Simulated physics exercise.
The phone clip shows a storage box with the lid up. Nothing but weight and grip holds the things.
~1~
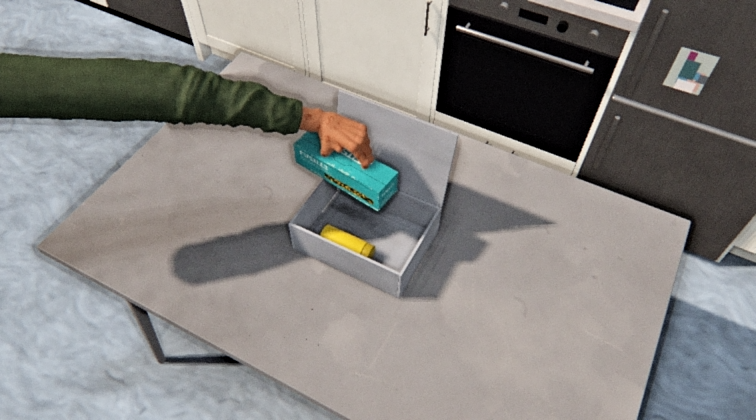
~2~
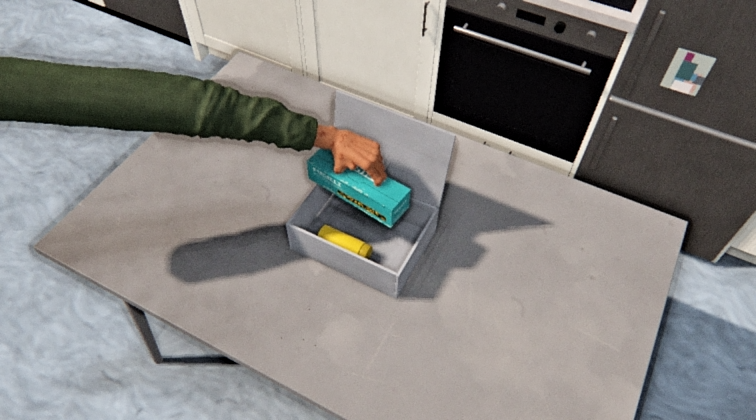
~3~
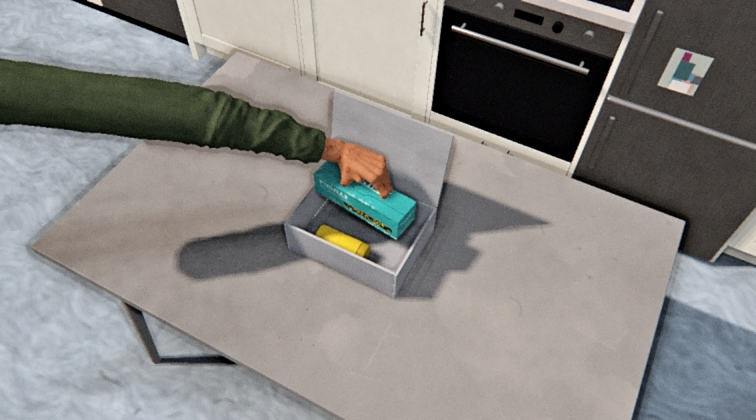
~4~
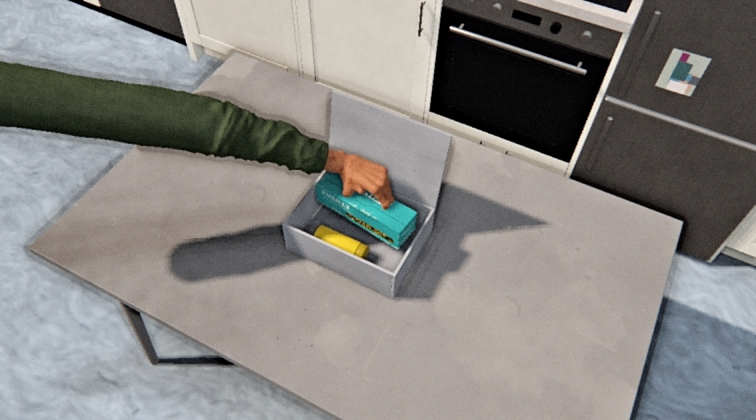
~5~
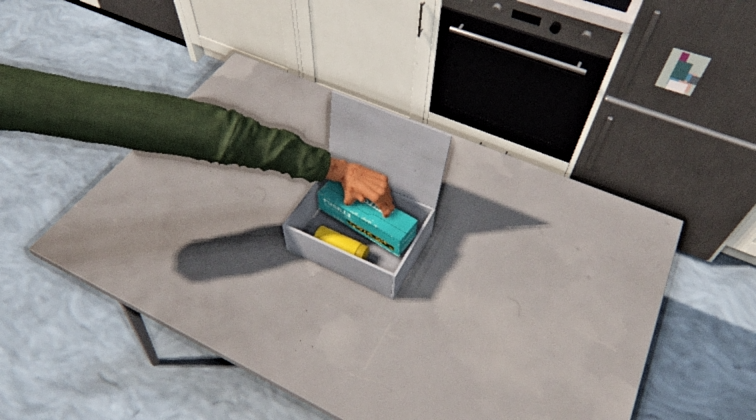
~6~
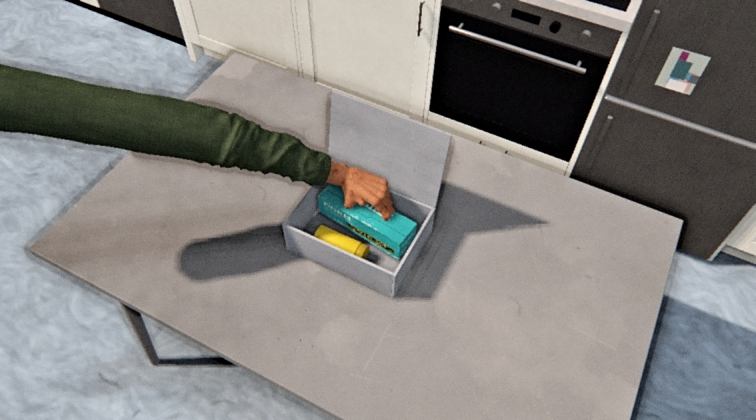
At the start, a hand in a green sleeve holds a turquoise carton above an open grey storage box on a table, with a yellow shaker lying inside. The hand moves the carton slightly right and lowers it into the box behind the shaker, where the hand remains on it.
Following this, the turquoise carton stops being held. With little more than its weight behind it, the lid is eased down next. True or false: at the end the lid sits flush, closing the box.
True.
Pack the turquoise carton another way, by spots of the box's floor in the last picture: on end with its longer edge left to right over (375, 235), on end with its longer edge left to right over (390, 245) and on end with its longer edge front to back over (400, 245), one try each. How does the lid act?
On the first go the lid is stopped short, on the second it is stopped short, on the third it is stopped short.
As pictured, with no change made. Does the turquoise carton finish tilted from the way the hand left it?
Once everything settles, it keeps its original angle.
Then, 1.20 s on from there, lid starting down; turquoise carton shifted a little near (366, 231); yellow shaker shifted a little.
Then, 2.00 s on from there, lid 23° above the rim; turquoise carton shifted a little near (366, 231); yellow shaker shifted a little.
In the end, lid shut; moved from the start, turquoise carton; yellow shaker unmoved. At the end, from the last picture's camera, turquoise carton near (366, 231).
